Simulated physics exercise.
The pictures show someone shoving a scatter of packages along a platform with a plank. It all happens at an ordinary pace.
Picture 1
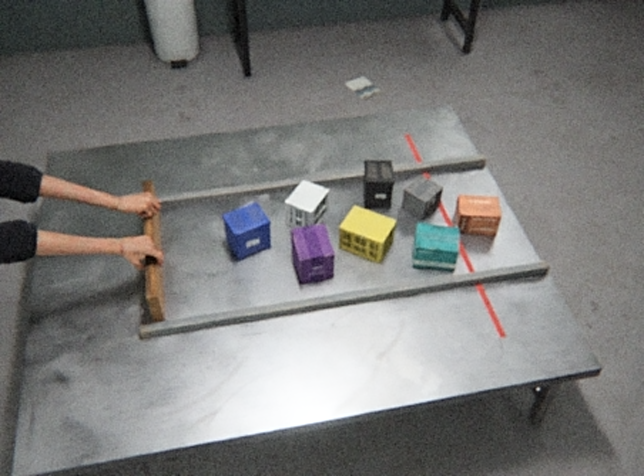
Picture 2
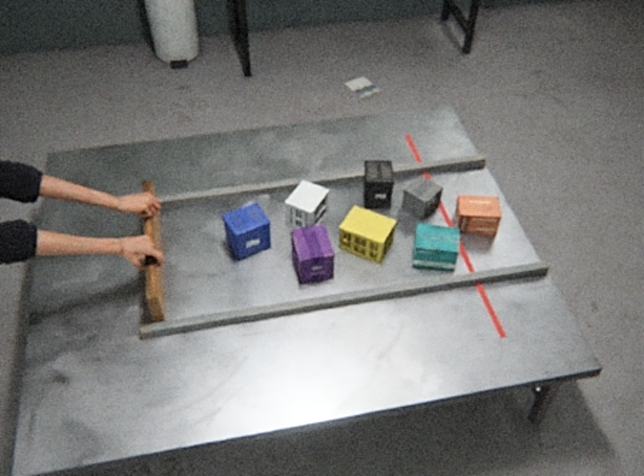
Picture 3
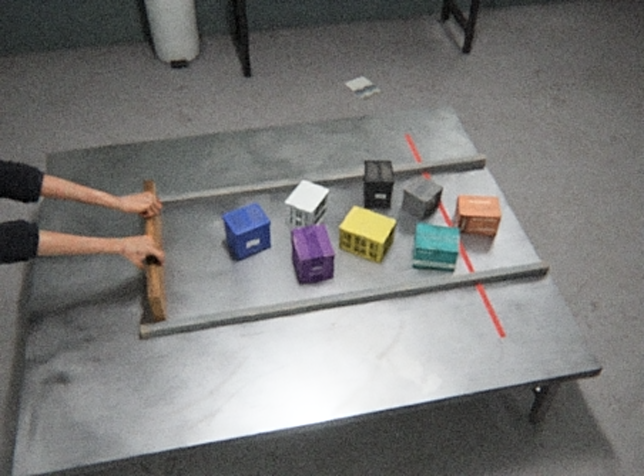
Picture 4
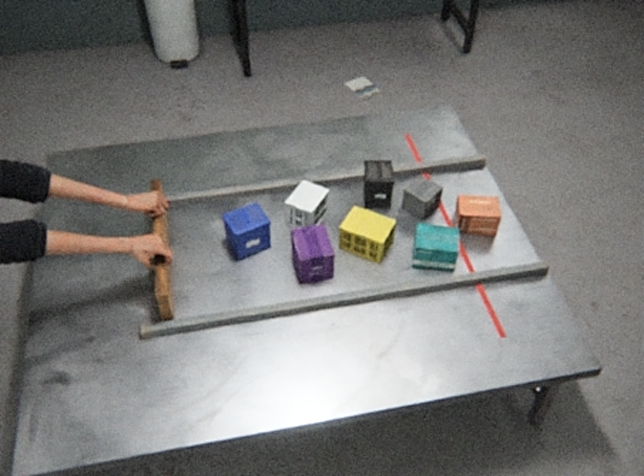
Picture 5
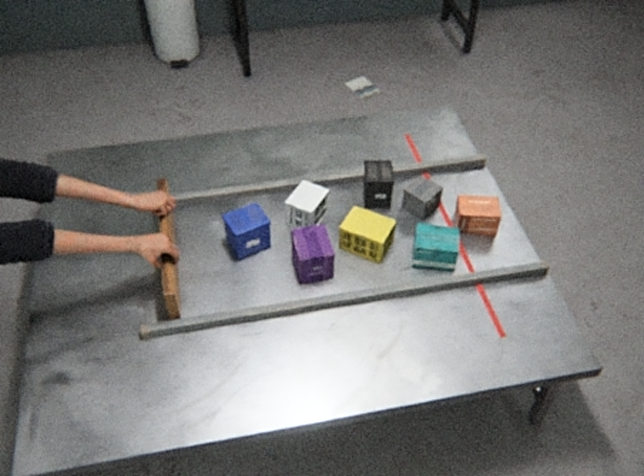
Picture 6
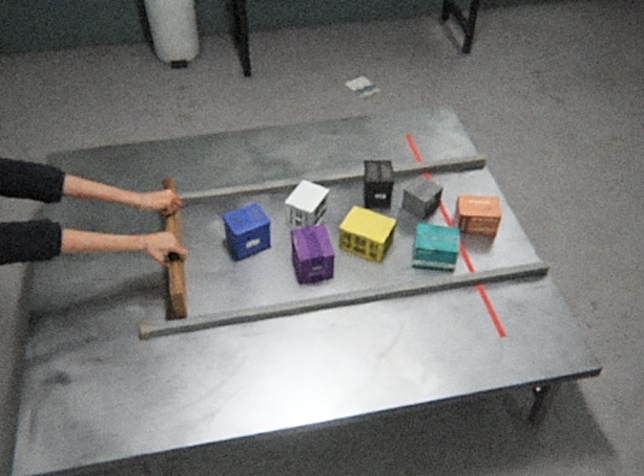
A person's two hands held a wooden plank at the left of a metal table and, after a pause, slid it slightly right toward eight scattered, colourful boxes, which stayed still and untouched.
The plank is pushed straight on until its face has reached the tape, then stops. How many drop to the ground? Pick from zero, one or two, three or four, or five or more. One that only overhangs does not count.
The number that fall off is one or two.
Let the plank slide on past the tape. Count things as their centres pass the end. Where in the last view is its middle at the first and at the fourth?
At (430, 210) for the first, at (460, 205) for the fourth.
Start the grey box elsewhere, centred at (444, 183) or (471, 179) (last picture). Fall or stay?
In that order, it falls; comes down.
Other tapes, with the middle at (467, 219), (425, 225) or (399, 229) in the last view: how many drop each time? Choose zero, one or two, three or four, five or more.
For each place: Three to four; zero; not one.
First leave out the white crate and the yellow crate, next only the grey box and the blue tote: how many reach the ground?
Fallen: 0, and 1 in the other try.
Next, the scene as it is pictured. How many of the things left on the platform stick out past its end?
The number is 2.
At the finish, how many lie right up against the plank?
In contact: 3.
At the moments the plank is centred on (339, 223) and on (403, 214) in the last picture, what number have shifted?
By then 5, and 8.
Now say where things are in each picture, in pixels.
The first frame shows orange box (477, 215); grey box (422, 197); turquoise box (436, 247); plank (154, 249); tape (448, 221).
The second frame shows grey box (422, 198); white crate (307, 207).
The third frame shows turquoise box (436, 248); yellow crate (367, 234).
The fourth frame shows orange box (477, 215); purple parcel (313, 254).
The fifth frame shows grey box (422, 198); black tote (378, 185).
The sixth frame shows orange box (477, 215); grey box (422, 198); turquoise box (436, 248); plank (175, 246); tape (448, 221).
Soon after, none off yet; orange box at rest near (477, 215); grey box at rest near (422, 198); turquoise box at rest near (436, 248).
In the end, the number that fall off is one or two; gone, turquoise box and orange box.
